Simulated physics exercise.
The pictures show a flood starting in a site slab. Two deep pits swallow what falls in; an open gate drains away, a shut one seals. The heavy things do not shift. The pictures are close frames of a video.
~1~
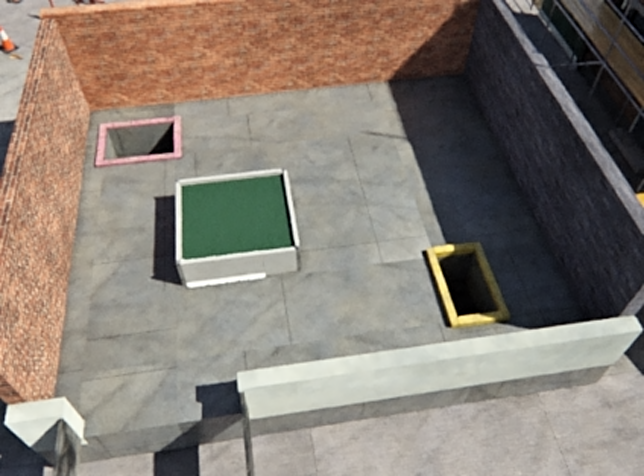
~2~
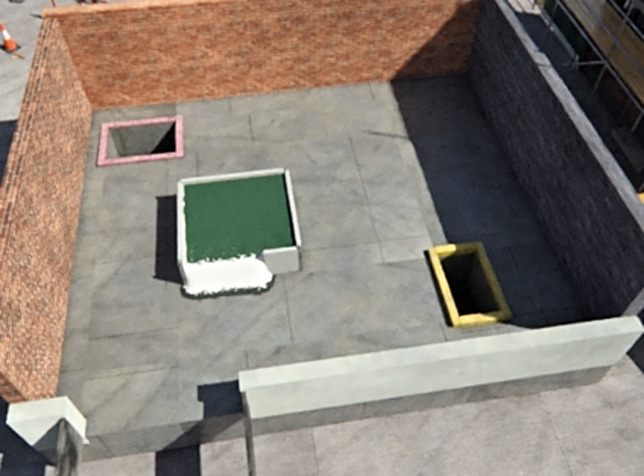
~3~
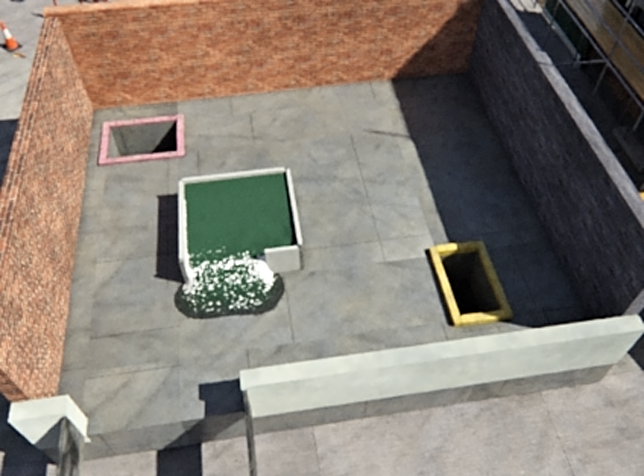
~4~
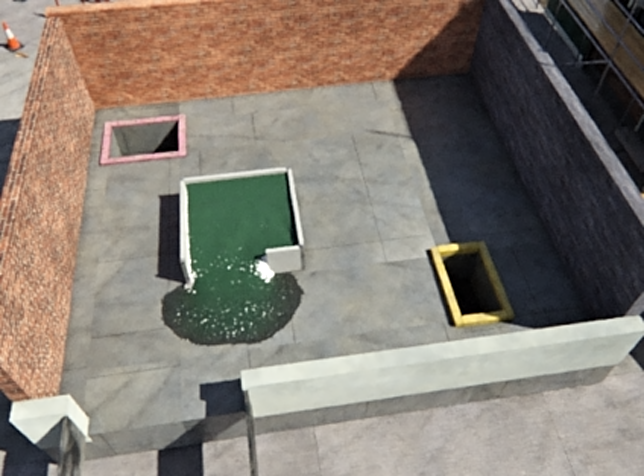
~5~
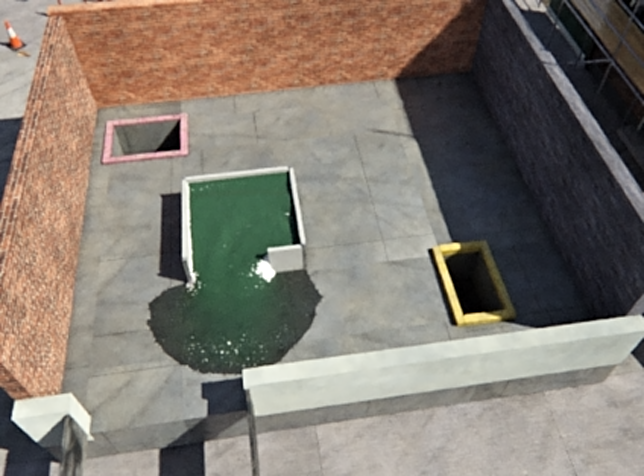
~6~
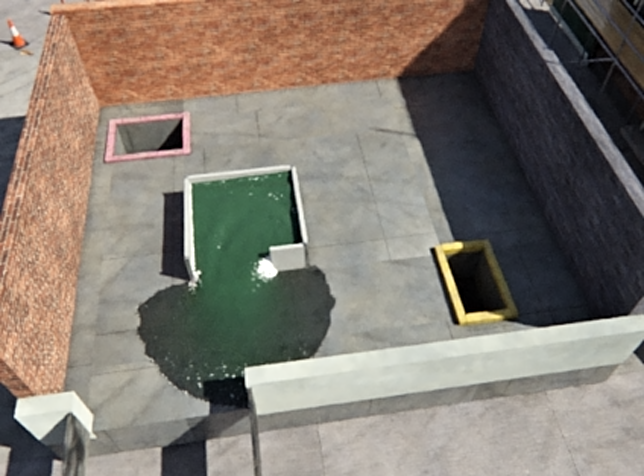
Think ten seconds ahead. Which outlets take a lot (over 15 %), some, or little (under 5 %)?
One by one: The gate takes over 15 %; the pink pit takes under 5 %; the yellow pit takes under 5 %.
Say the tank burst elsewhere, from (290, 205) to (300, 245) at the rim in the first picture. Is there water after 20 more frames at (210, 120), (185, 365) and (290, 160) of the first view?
In turn: Not flooded, dry, clear.
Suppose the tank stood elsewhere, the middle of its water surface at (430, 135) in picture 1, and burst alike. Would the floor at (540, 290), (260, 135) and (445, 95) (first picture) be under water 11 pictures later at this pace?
As listed: Flooded, not flooded, dry.
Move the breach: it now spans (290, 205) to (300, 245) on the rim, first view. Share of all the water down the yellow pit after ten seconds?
In per cent: Yellow 6.
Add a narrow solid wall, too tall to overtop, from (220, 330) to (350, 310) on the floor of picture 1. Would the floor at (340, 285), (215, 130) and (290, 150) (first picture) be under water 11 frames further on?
One after the other: Under water, no water, clear.
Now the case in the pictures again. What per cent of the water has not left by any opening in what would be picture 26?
I make it 66 per cent.
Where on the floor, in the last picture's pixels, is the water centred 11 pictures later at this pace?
Close to (244, 280).
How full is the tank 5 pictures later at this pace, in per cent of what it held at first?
I make it 60 per cent.
A moment on, water covers 15 % of the floor; the gate 5 %, the pink pit 0 %, the yellow pit 0 %.
Next, water covers 15 % of the floor; the gate 18 %, the pink pit 0 %, the yellow pit 0 %.
Then, water covers 25 % of the floor; the gate 33 %, the pink pit 0 %, the yellow pit 0 %.
Later, water covers 35 % of the floor; the gate 48 %, the pink pit 0 %, the yellow pit 0 %.
In the end, water covers 45 % of the floor; the gate 58 %, the pink pit 0 %, the yellow pit 0 %.
